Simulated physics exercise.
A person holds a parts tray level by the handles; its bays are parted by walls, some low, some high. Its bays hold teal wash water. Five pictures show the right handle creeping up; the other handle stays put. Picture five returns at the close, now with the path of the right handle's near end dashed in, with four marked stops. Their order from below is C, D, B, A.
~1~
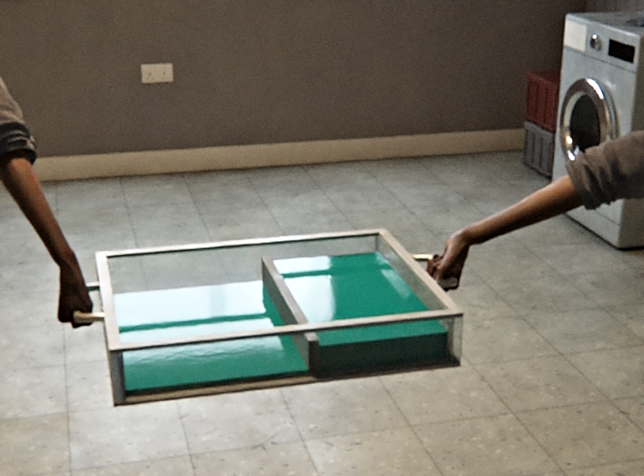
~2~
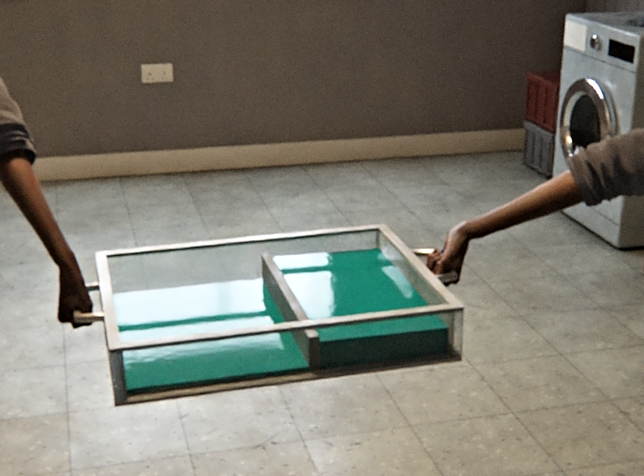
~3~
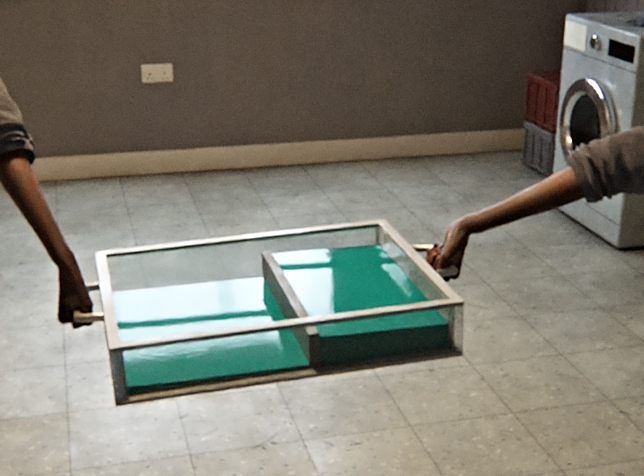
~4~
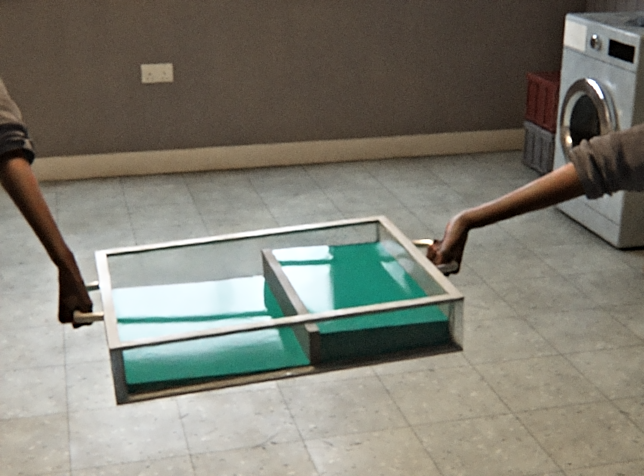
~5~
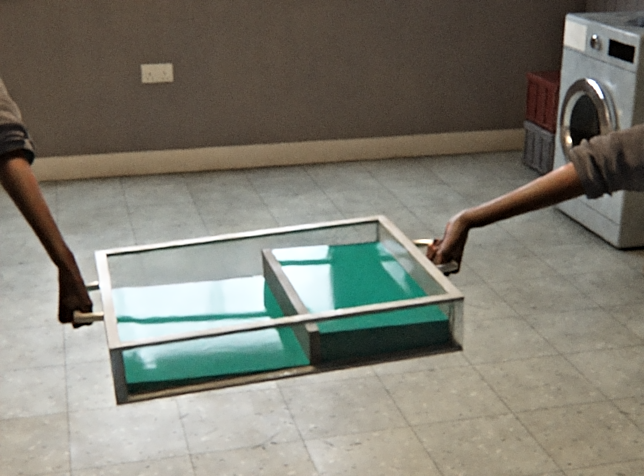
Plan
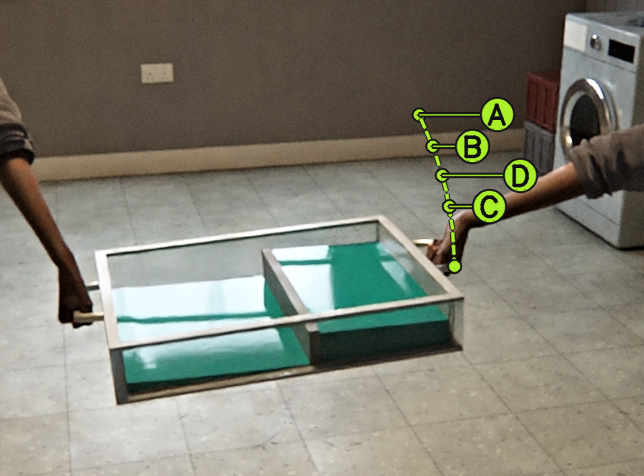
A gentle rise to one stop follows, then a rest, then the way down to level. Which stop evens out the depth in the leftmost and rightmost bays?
The answer is mark D.
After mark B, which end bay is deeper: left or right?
The left one.
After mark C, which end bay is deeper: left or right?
The right end bay.
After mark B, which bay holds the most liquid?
That is the left bay.
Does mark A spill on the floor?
Yes, some is lost.
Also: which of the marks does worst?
That is mark A.
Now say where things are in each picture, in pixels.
In the first frame, the tray is level; deepest in the right bay, at (350, 294), shallowest in the left; right handle at (442, 270).
In the second frame, tipped about 1° down to the left; no wall is crossed; right handle at (442, 264).
In the third frame, tipped about 2° down to the left; no wall is crossed; right handle at (442, 259).
In the fourth frame, tipped about 3° down to the left; no wall is crossed; right handle at (442, 255).
In the fifth frame, tipped about 3° down to the left; deepest in the right bay, at (351, 282), shallowest in the left; right handle at (442, 254).
In lime, A at (419, 114); B at (432, 146); C at (449, 206); D at (442, 175).
If A is chosen, the left end bay stands a little deeper than the other; about 19 % goes over the rim.
If B is chosen, the left end bay stands much deeper than the other; nothing spills.
If C is chosen, the right end bay stands much deeper than the other; nothing spills.
If D is chosen, the two end bays stand about equally deep; nothing spills.
